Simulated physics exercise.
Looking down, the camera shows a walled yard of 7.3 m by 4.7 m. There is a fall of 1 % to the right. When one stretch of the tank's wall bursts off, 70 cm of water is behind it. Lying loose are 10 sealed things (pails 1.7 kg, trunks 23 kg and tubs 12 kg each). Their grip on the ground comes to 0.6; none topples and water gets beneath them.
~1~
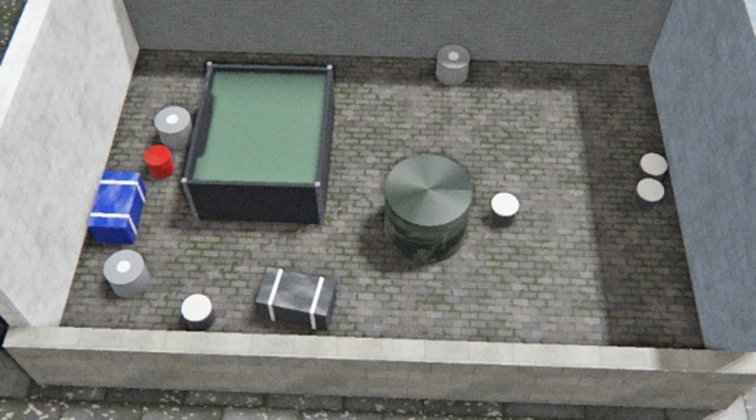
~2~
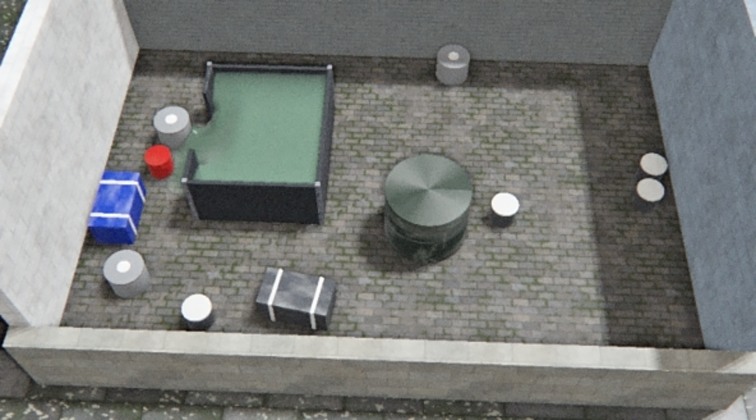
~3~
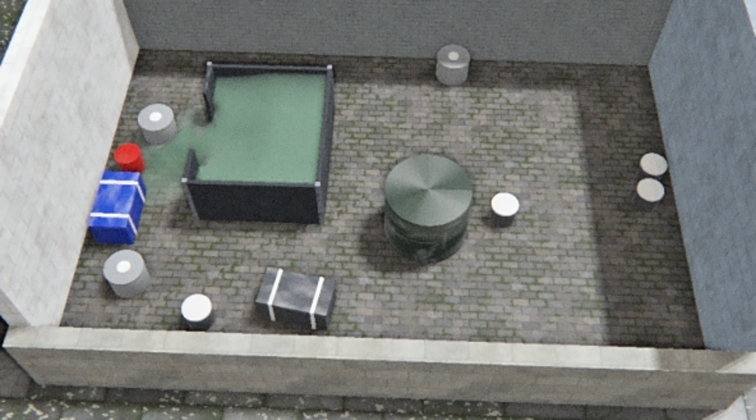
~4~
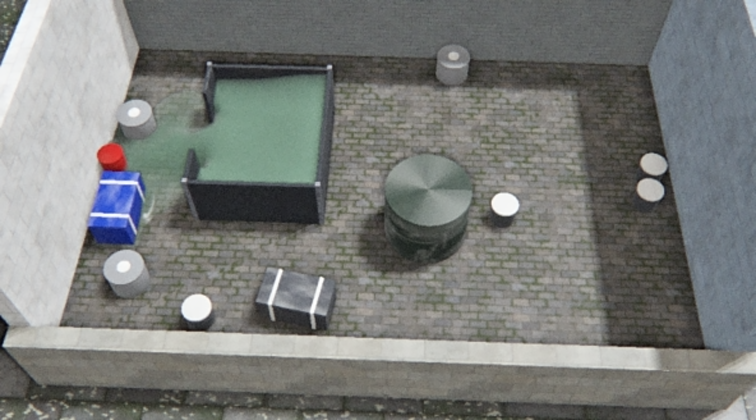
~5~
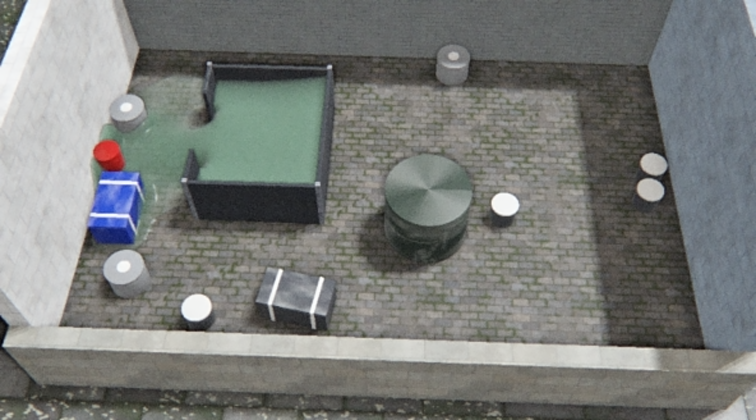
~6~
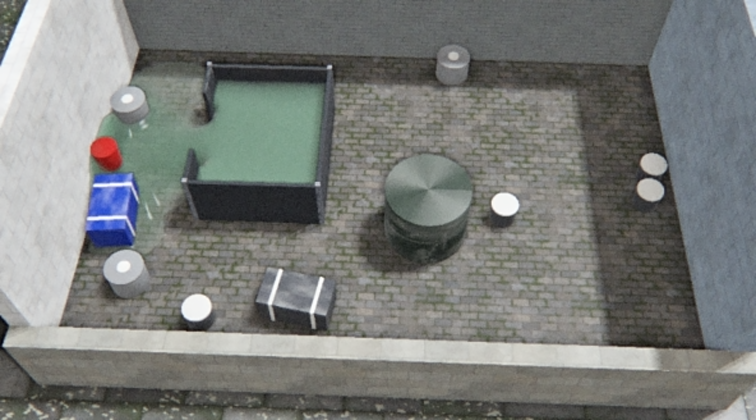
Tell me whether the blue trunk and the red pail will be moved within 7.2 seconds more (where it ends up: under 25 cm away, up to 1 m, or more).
Prediction: The blue trunk is displaced a great deal, the red pail is displaced a great deal.
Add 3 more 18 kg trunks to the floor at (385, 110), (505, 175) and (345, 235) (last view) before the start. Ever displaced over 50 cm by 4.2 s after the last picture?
First beyond, then within, then within.
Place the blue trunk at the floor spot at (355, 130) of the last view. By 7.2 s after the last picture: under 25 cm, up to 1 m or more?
By that time it keeps its spot.
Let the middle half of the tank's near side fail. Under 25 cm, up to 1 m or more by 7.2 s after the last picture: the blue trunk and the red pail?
If so, the blue trunk is washed away, the red pail is washed away.
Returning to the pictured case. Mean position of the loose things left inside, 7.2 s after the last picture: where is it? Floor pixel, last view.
Around (535, 232).
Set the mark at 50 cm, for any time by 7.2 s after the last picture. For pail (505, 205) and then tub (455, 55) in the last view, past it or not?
First one stayed inside, second one went too far.
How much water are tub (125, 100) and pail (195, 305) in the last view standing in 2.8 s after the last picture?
I'd estimate 5 cm for the first and 3 cm for the second.
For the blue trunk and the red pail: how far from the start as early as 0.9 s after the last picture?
Close to 80 and 120 centimetres by then.
Then, 0.9 s after the last picture the blue trunk is near (122, 246), 0.7 m from its start, aground; the red pail is near (87, 212), 1.2 m from its start, afloat; 1 afloat.
Then, 2.8 s after the last picture the blue trunk is near (261, 257), 2.0 m from its start, afloat; the red pail is near (184, 325), 2.5 m from its start, afloat; 3 afloat.
Then, 4.8 s after the last picture the blue trunk is near (339, 236), 2.8 m from its start, aground; the red pail is near (535, 327), 5.1 m from its start, afloat; 3 afloat.
Then, 7.2 s after the last picture the blue trunk is near (359, 207), 2.9 m from its start, aground; the red pail is near (665, 268), 6.3 m from its start, afloat; 6 afloat.
